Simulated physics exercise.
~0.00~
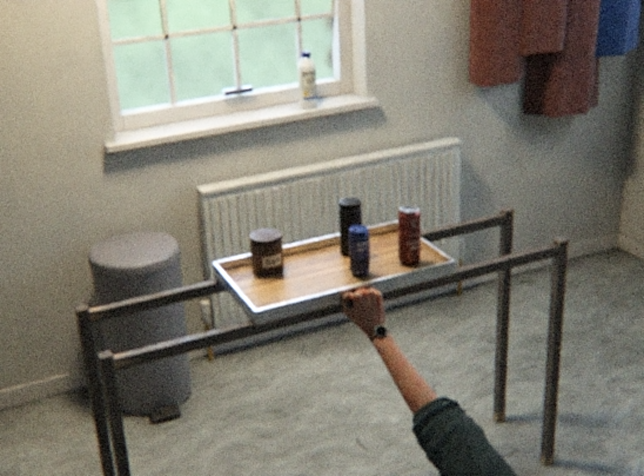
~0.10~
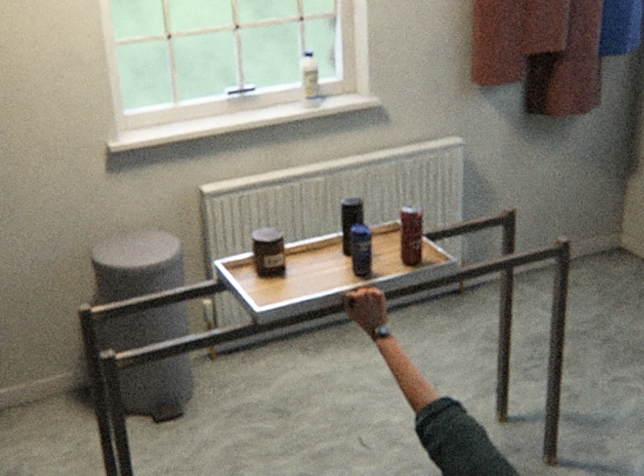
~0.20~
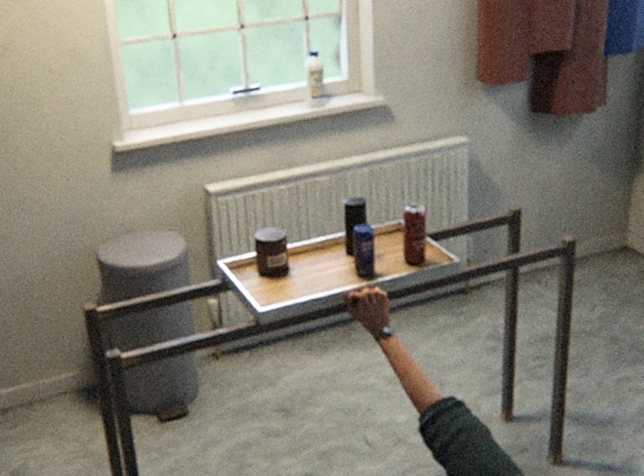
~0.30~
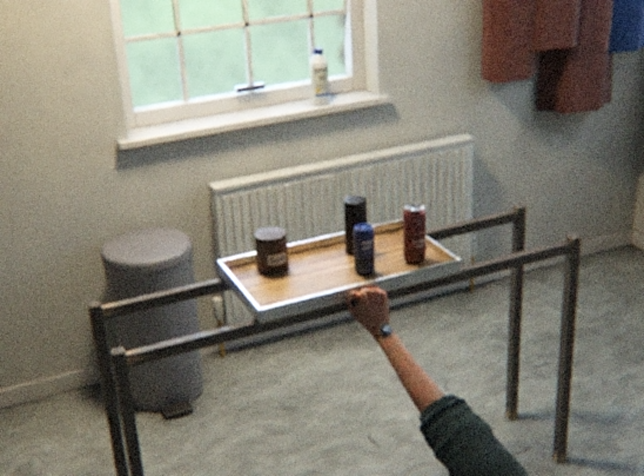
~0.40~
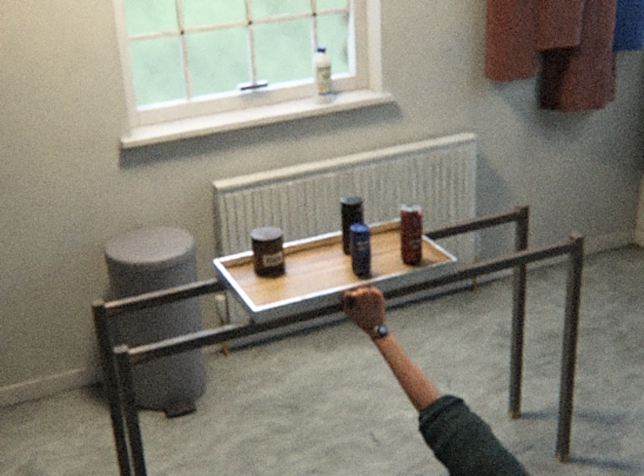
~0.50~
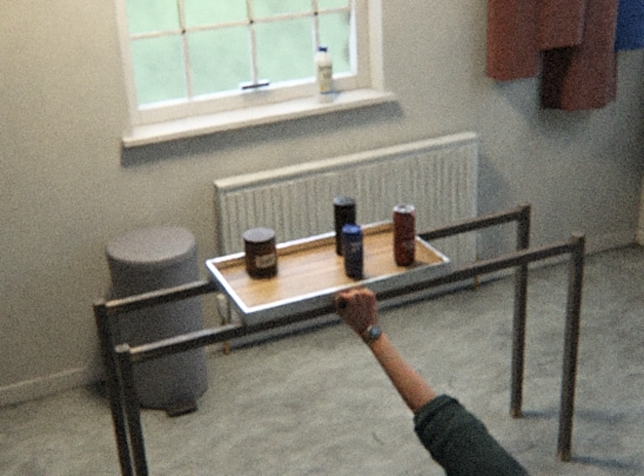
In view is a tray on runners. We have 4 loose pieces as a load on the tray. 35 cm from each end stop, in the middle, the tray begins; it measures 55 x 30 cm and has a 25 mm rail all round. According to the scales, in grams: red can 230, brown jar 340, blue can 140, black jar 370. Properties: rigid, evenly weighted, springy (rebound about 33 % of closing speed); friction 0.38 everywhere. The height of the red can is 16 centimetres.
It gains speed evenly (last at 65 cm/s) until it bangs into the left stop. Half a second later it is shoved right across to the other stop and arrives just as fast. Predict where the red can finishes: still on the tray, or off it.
On the tray.
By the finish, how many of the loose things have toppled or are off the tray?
The answer is 0.
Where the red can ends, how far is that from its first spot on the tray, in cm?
Roughly 0 centimetres.
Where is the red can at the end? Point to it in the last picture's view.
Near (536, 205).
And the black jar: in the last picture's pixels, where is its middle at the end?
I'd put it at around (477, 198).
After 1.20 s, tray 35 cm left; red can moved 4 cm near (290, 262); black jar moved 4 cm; blue can moved 4 cm.
After 3.60 s, tray 25 cm right; red can moved 4 cm near (494, 215); brown jar moved 5 cm; blue can moved 5 cm.
In the end (4.7 s), all 4 under 5 cm from the start. In the last view, red can near (536, 205).
